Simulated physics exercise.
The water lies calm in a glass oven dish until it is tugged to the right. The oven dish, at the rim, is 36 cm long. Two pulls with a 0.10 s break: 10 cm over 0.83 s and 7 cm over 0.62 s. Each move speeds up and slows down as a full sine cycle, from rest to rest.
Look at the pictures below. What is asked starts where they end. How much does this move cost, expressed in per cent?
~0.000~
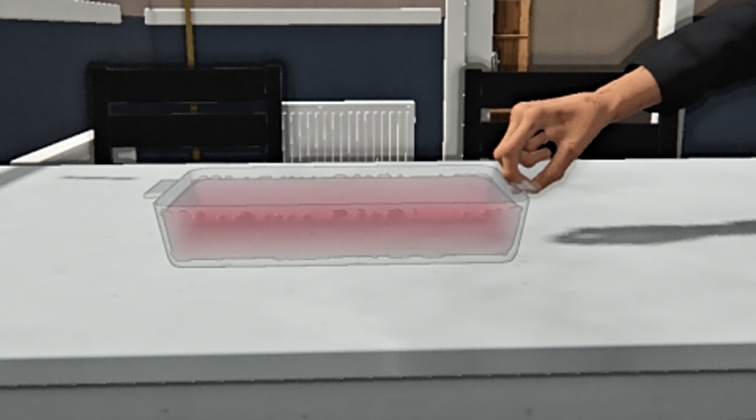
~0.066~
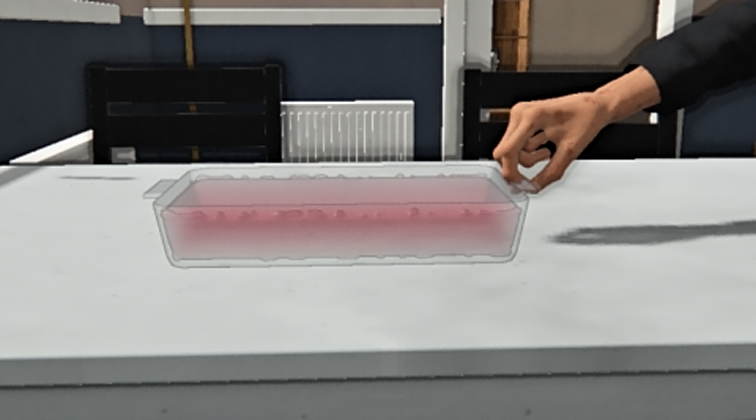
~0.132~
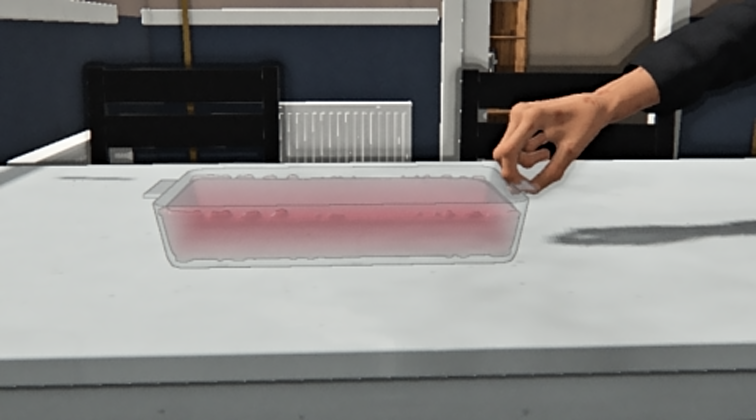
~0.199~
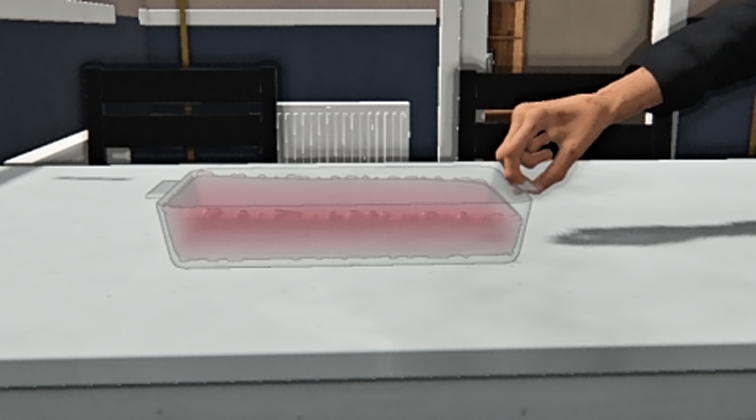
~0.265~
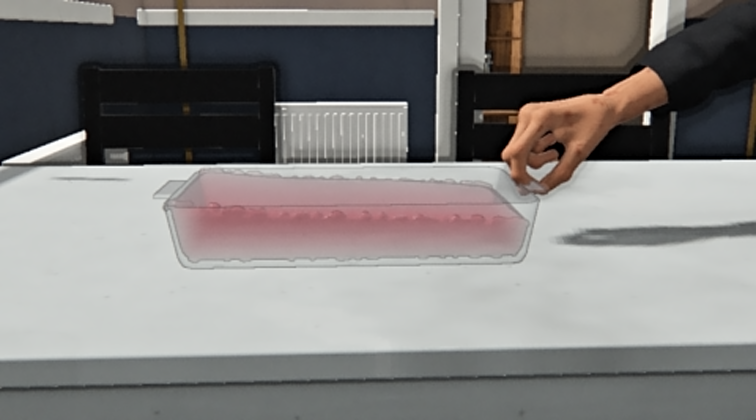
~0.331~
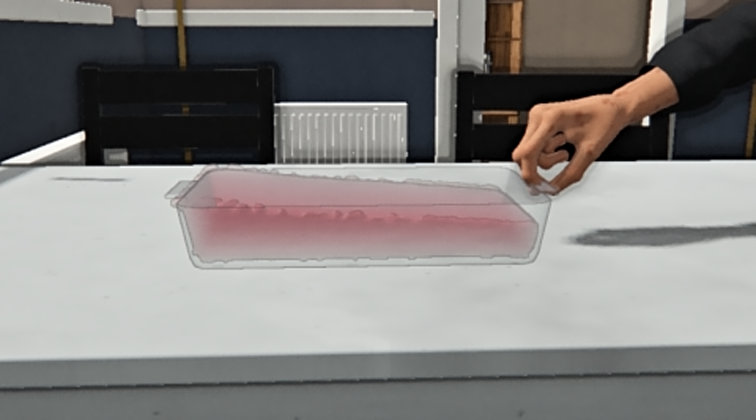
I would say roughly 22 per cent is lost.
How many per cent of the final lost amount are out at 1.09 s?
About 40 percent.
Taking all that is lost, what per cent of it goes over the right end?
I reckon around 50 % of it leaves on the right.
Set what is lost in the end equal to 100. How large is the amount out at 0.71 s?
10 in a hundred, roughly.
By 0.71 s it has gone 10 cm; 1 per cent is out over the left end and 0 over the right.
By 1.09 s it has gone 10 cm; 1 per cent is out over the left end and 6 over the right.
By 1.46 s it has gone 17 cm; 10 per cent is out over the left end and 6 over the right.
By 1.84 s it has gone 17 cm; 10 per cent is out over the left end and 11 over the right.
At rest 22 per cent is out in all, 11 of it over the left end.
